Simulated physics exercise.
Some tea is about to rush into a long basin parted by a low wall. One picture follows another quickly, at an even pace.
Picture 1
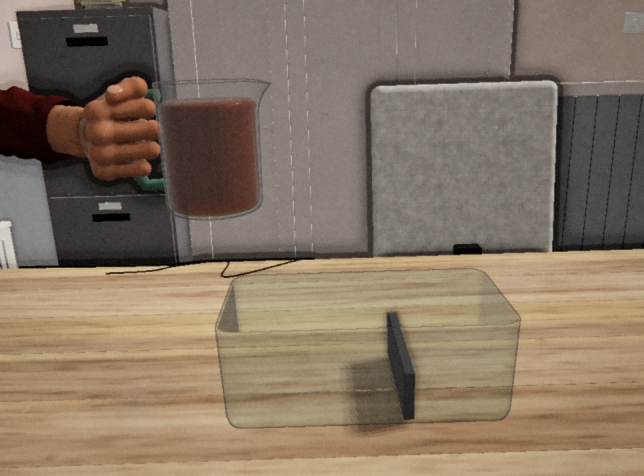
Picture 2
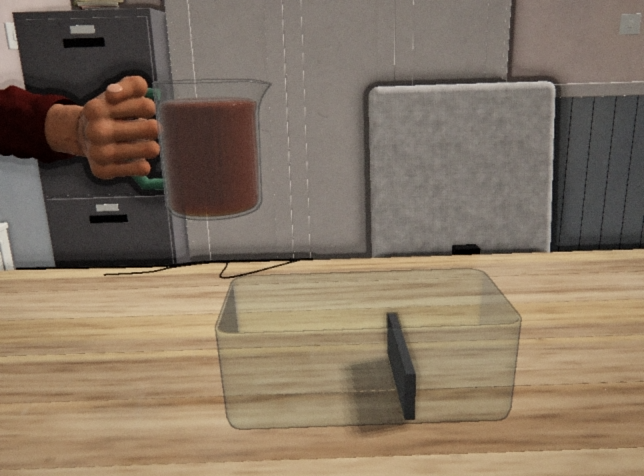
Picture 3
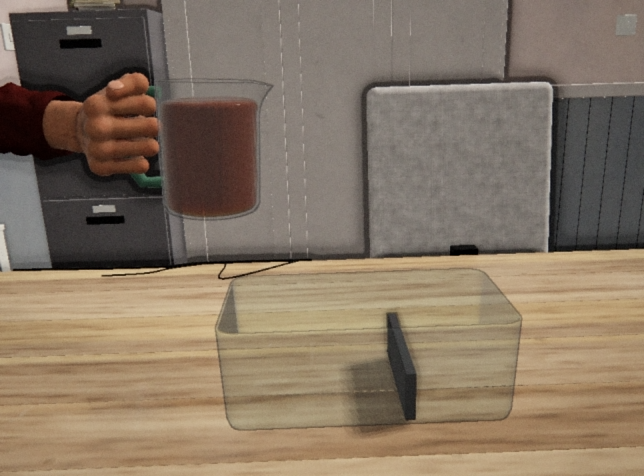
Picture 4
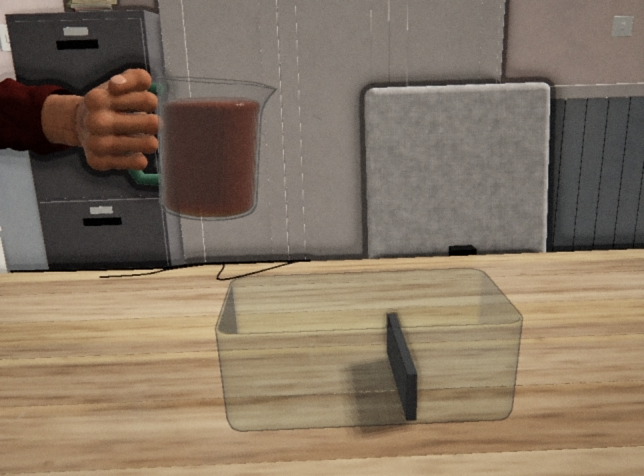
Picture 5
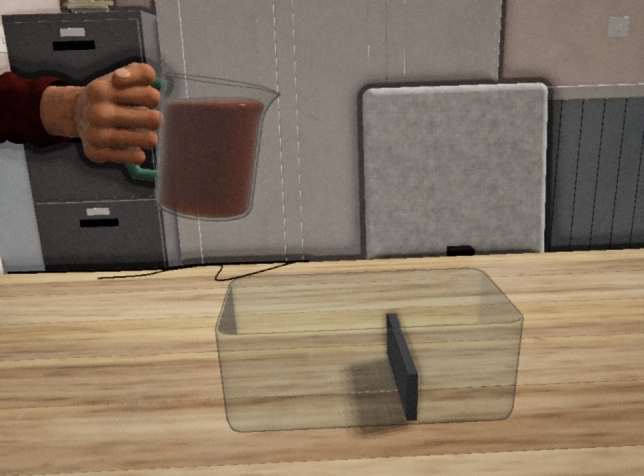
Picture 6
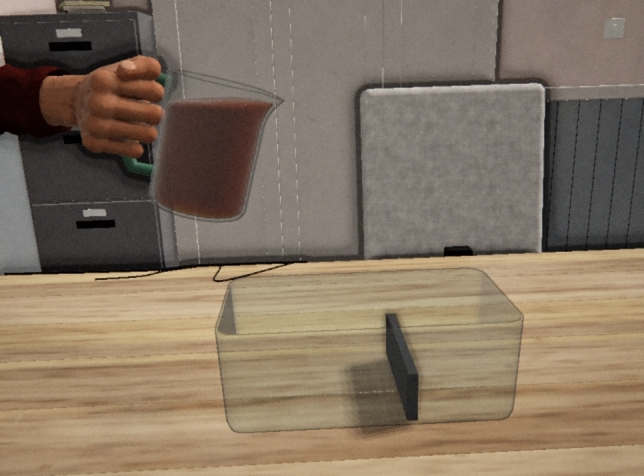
The clip opens on a hand at left holding a clear jug of reddish-brown liquid upright above a wooden table, where a long see-through basin with a low dark wall inside sits empty. The hand then gradually tilts the jug a little to the right, its spout dipping slightly.
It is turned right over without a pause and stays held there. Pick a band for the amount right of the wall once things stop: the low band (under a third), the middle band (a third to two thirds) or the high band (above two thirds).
The low band.
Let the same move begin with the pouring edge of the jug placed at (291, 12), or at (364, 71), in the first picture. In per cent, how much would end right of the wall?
45 %, then 80 %.
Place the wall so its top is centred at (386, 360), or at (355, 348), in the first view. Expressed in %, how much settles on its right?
I'd expect near 20 percent the first time and near 65 percent the next.
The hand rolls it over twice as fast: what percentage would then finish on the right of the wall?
It comes to 5 per cent or so.
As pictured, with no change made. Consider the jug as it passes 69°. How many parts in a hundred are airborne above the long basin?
It works out to about 15 percent.
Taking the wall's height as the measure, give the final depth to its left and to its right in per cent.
Once still, it is 50 % on the left and 0 % on the right.
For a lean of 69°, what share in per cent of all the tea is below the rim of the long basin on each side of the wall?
Roughly 5 % on the left side and 0 % on the right side.
A moment on, the jug is tipped part way and 80 per cent is still to pour, 5 is left of the wall and 0 right of it.
Next, the jug is tipped right over and 26 per cent is still to pour, 50 is left of the wall and 1 right of it.
Then the jug is tipped right over and 1 per cent is still to pour, 91 is left of the wall and 2 right of it.
Later the jug is tipped right over and 0 per cent is still to pour, 94 is left of the wall and 3 right of it.
At rest 94 per cent lies left of the wall, 3 right of it and 3 outside.
